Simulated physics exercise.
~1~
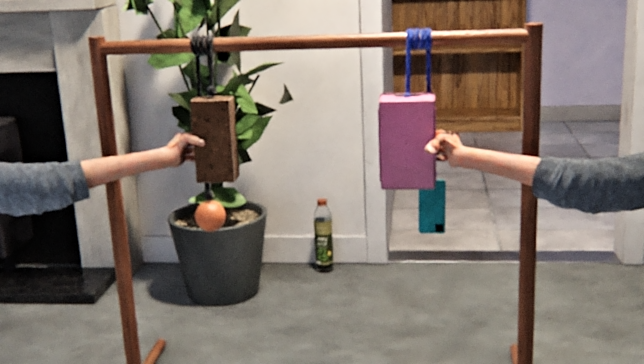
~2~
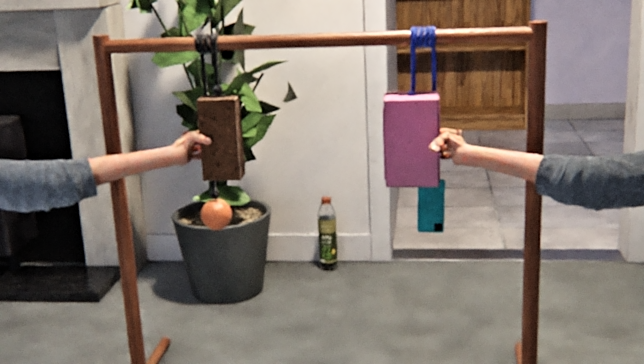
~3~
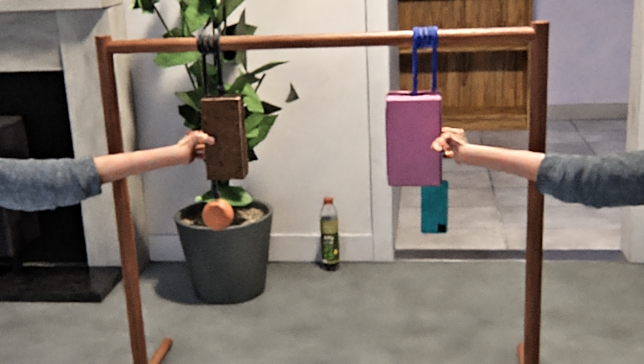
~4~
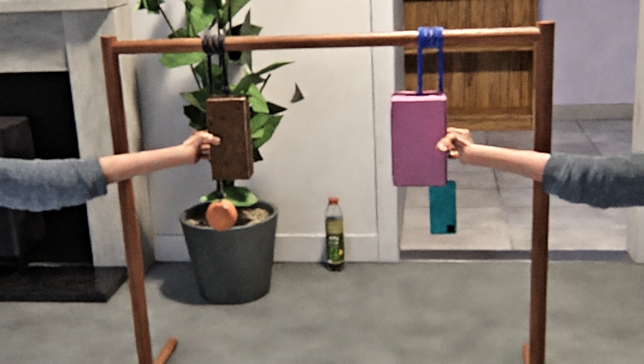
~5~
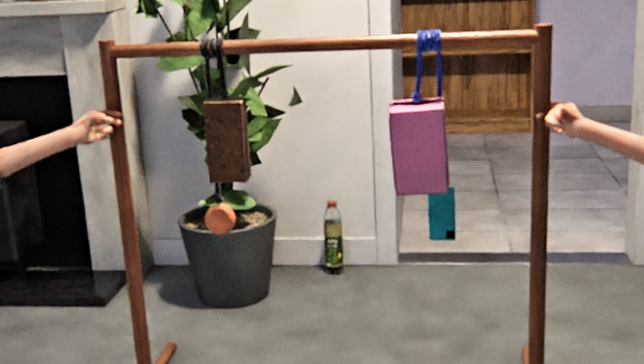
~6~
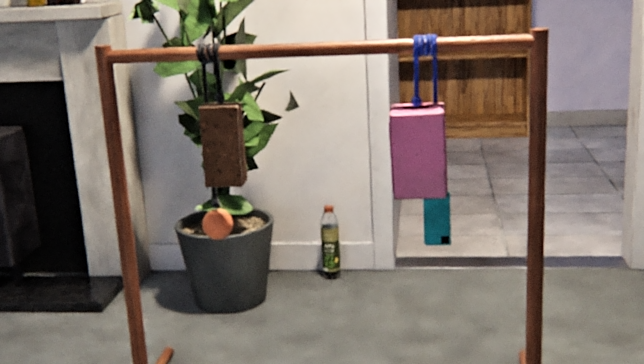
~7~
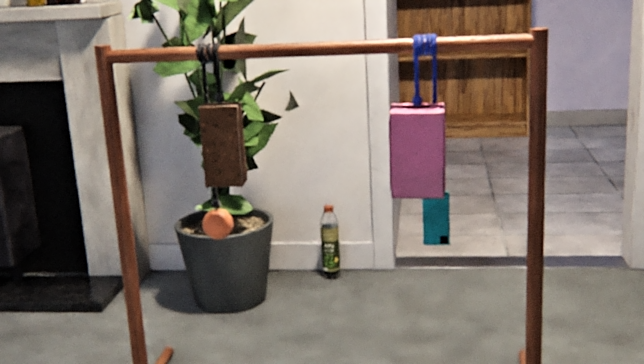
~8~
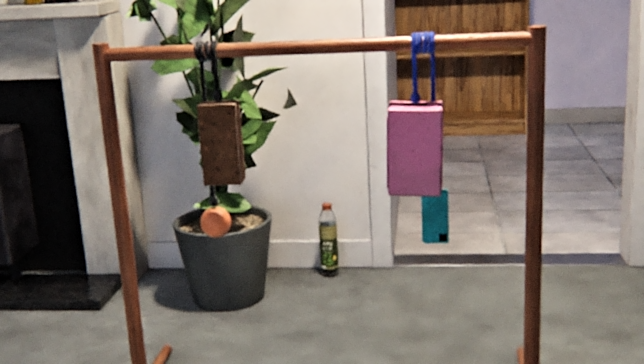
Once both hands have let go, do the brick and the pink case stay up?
Yes, the brick stays hanging from the rail, and the pink case is held up off the floor as well.
